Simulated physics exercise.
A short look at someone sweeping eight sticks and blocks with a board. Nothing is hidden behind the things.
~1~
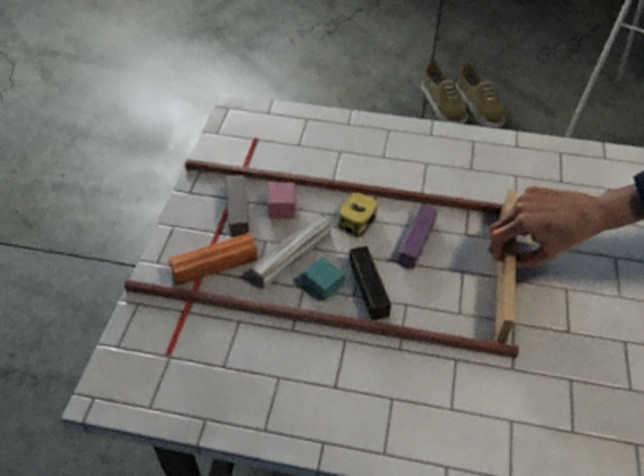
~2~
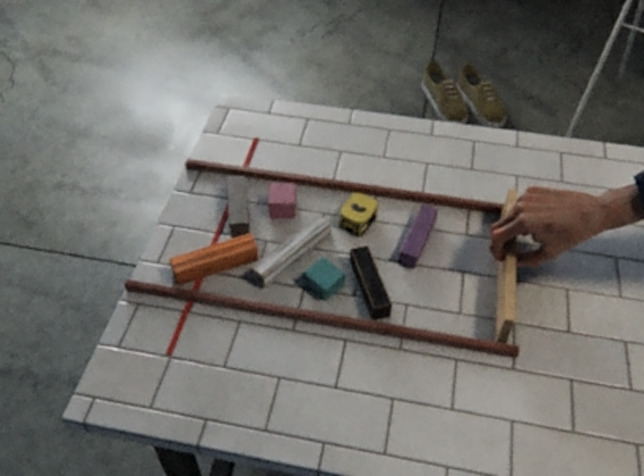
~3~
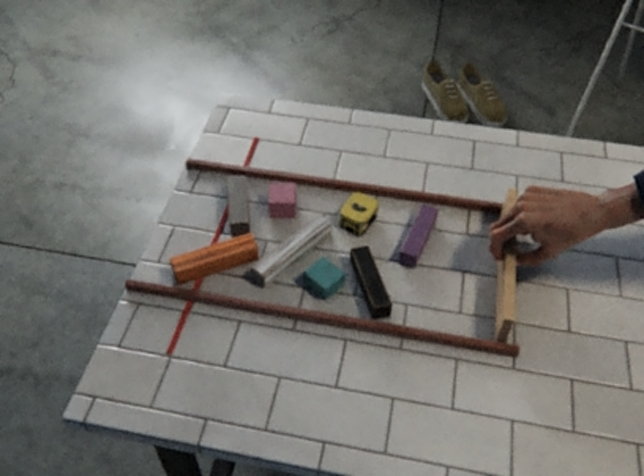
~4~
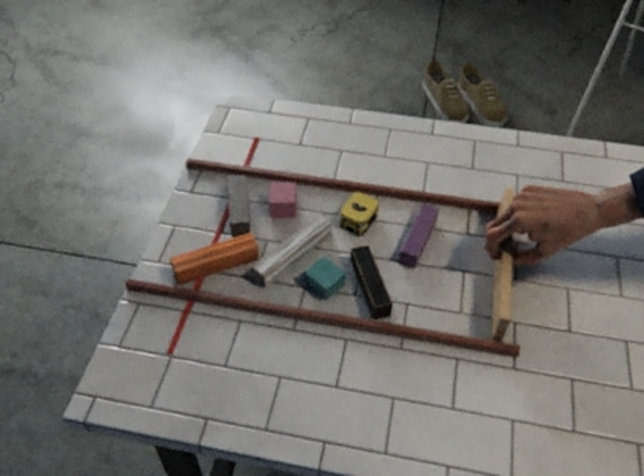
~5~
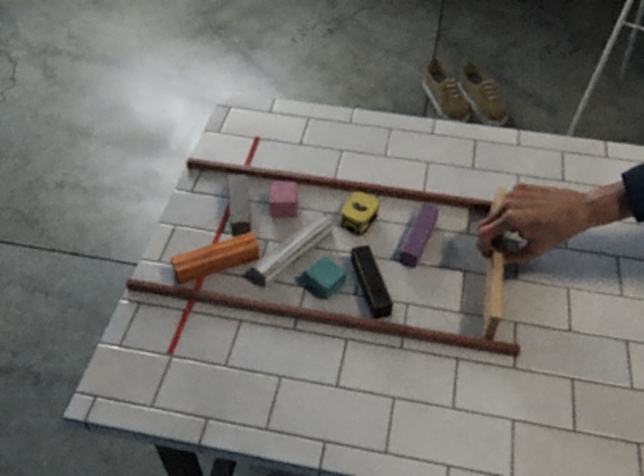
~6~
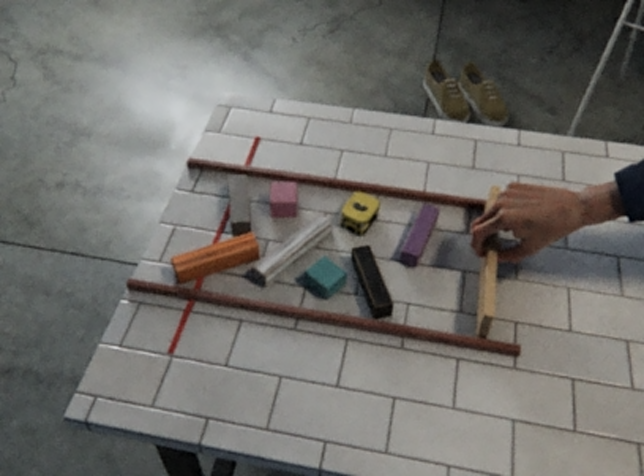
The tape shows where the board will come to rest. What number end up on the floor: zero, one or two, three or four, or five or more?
As it turns out, the number that fall off is one or two.
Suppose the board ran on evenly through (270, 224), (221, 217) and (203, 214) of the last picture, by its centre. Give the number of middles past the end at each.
It would be 0, 2 and 4.
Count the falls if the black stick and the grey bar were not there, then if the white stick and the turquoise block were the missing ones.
Fallen: 0, and 0 in the other try.
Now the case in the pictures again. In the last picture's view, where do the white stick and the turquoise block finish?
About (162, 230), and the other about (158, 265).
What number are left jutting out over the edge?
That would be 2.
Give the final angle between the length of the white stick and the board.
About 25°.
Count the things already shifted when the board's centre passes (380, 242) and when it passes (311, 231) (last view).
By then 4, and 8.
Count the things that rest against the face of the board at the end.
2 of them.
A little later, none off yet; orange stick at rest near (216, 258); grey bar at rest near (240, 205); pink block at rest near (284, 200).
Next, none off yet; orange stick moving near (212, 256); grey bar at rest near (240, 205); pink block moving near (279, 197).
Later still, none off yet; orange stick shifted about its own width near (164, 246); grey bar shifted about its own width near (190, 192); pink block shifted well along near (214, 187).
When it is over, the number that fall off is one or two; down, grey bar and orange stick.
